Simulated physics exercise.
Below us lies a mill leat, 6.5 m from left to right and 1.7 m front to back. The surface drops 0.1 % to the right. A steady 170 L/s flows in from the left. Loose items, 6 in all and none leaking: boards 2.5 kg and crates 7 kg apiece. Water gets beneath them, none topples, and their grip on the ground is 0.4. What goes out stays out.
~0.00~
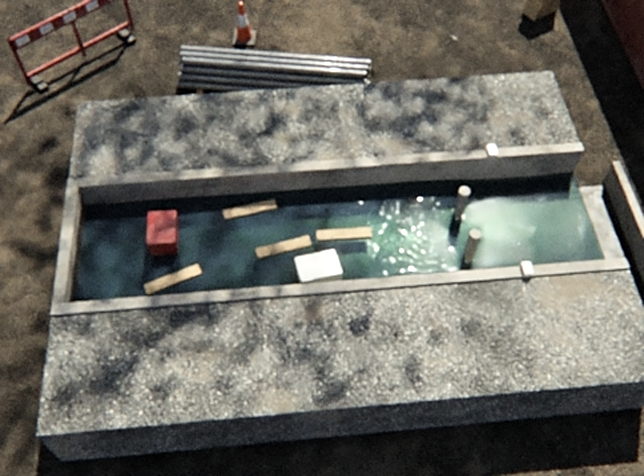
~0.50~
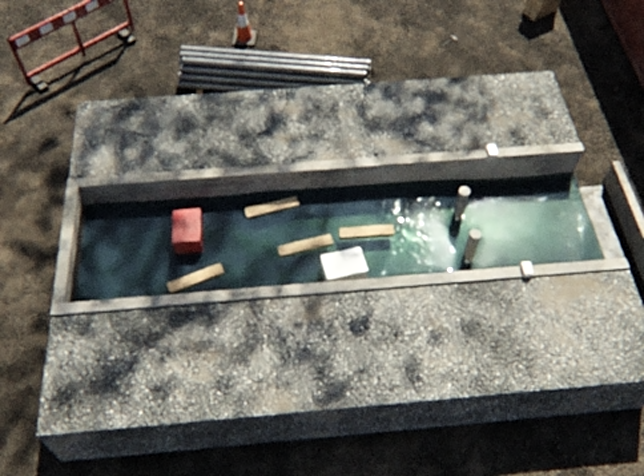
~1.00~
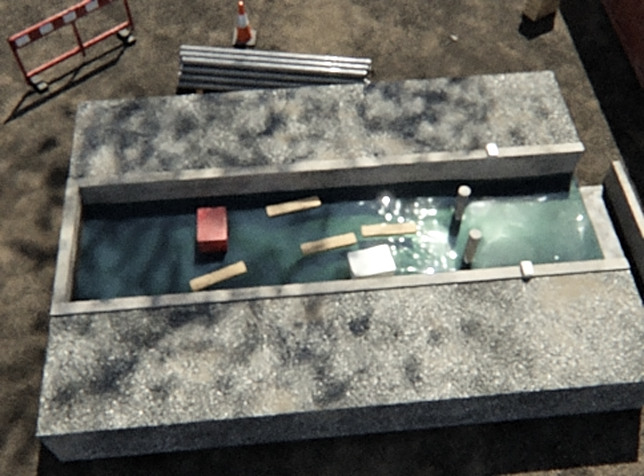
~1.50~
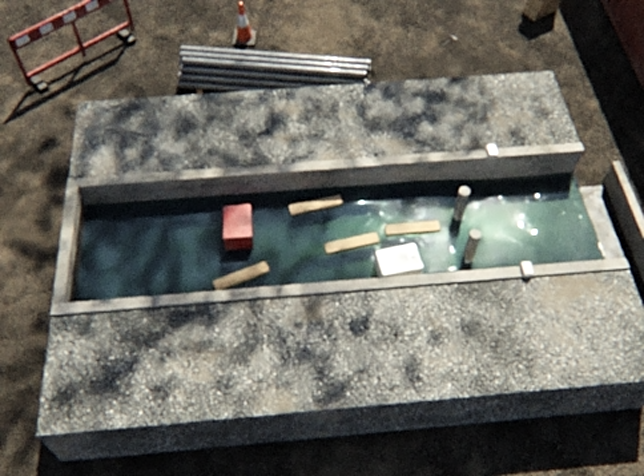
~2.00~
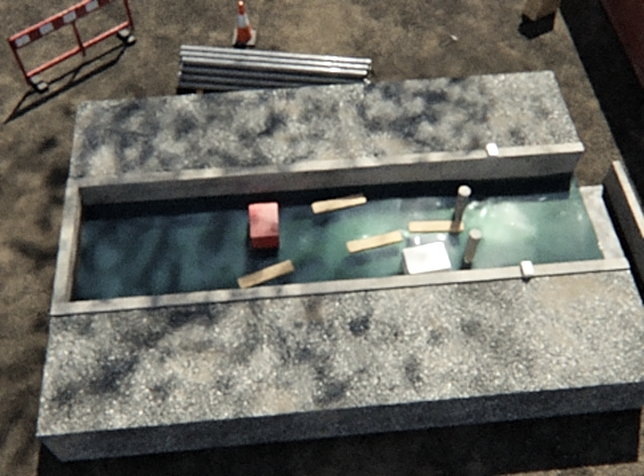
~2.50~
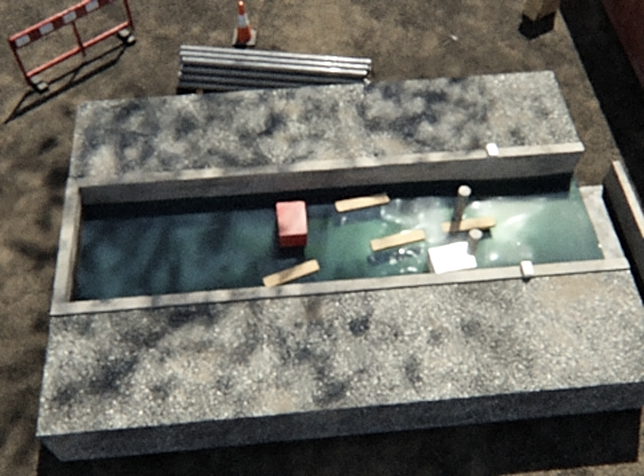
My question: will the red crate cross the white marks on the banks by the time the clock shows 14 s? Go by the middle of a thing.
The red crate crosses.
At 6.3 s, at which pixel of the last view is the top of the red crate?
Around (452, 213).
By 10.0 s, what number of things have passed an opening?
By then 5.
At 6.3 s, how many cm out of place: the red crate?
Roughly 350 cm by then.
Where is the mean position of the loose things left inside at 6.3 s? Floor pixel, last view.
Around (454, 253).
After 3.5 s the red crate is near (347, 214), 2.3 m from its start, afloat; 1 of 6 are over the mark; 6 afloat.
After 6.3 s the red crate is near (452, 213), 3.7 m from its start, afloat; 3 of 6 are over the mark; 3 afloat.
After 10.0 s the red crate has gone out; 5 of 6 are over the mark; 1 afloat.
After 14.0 s the red crate has gone out; 5 of 6 are over the mark; 1 afloat.
